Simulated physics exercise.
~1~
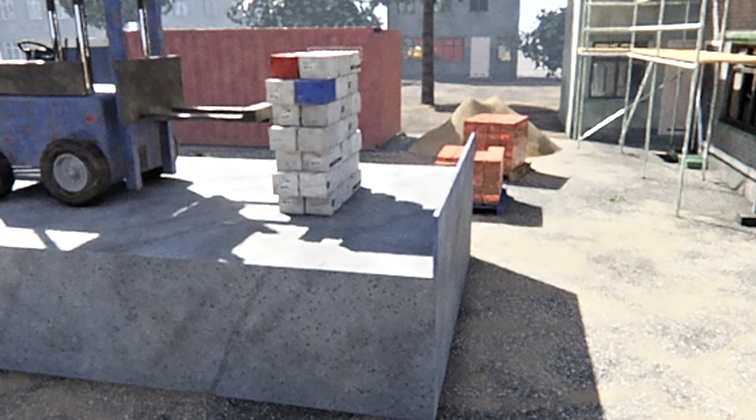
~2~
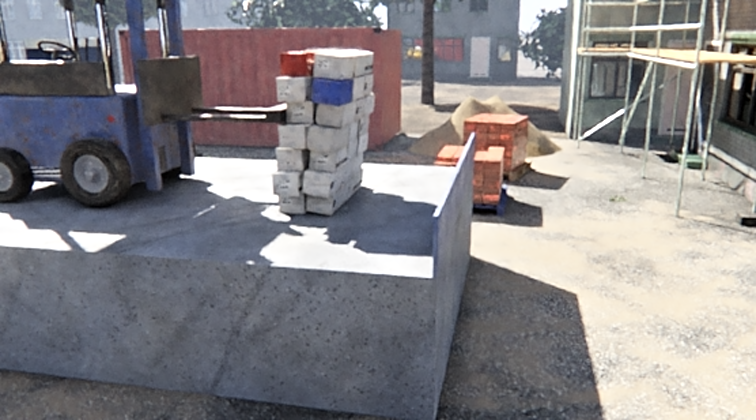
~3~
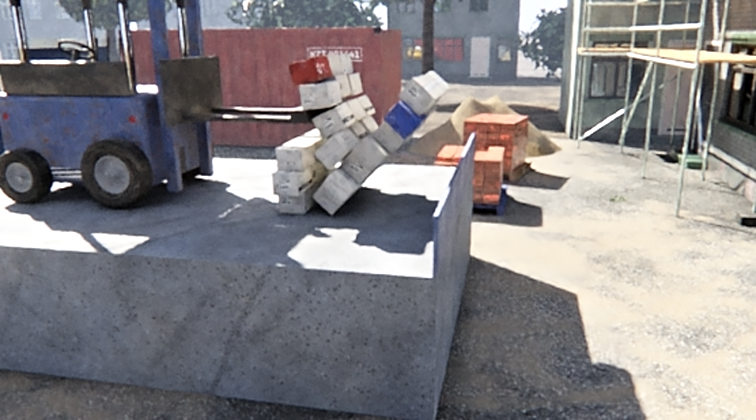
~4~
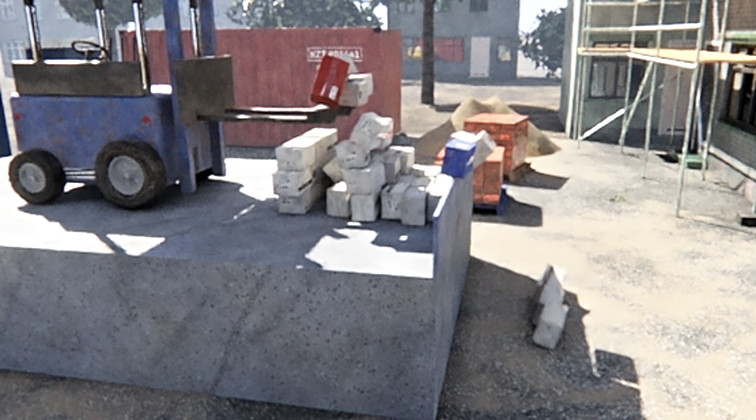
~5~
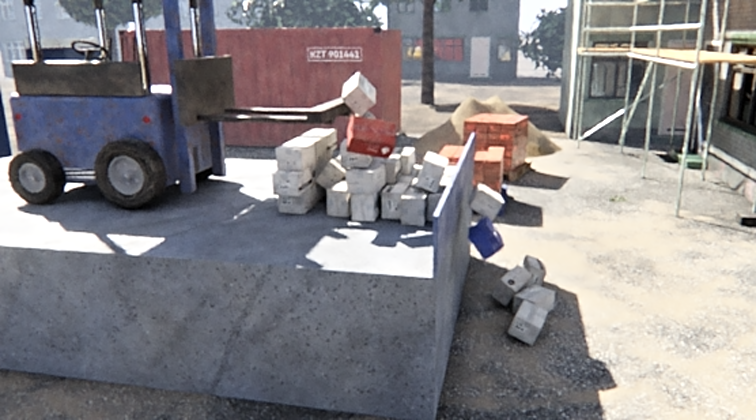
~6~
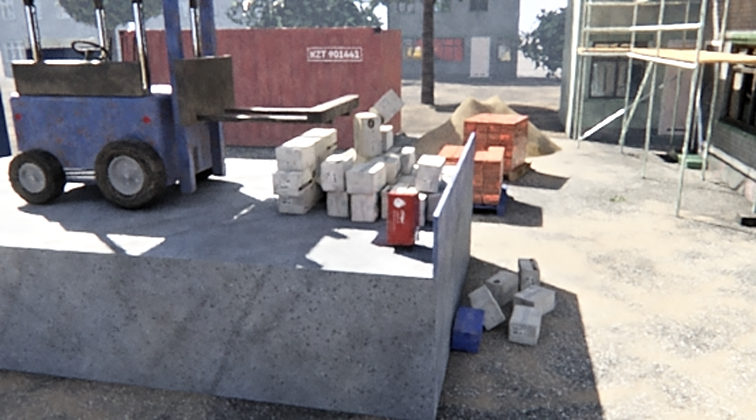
The clip shows a blue forklift pushing a beam into a tall stack of pale blocks, including one red and one blue, on a concrete dock; the stack topples rightward, leaving most blocks heaped behind the edge board while several, including the blue one, land on the ground below.
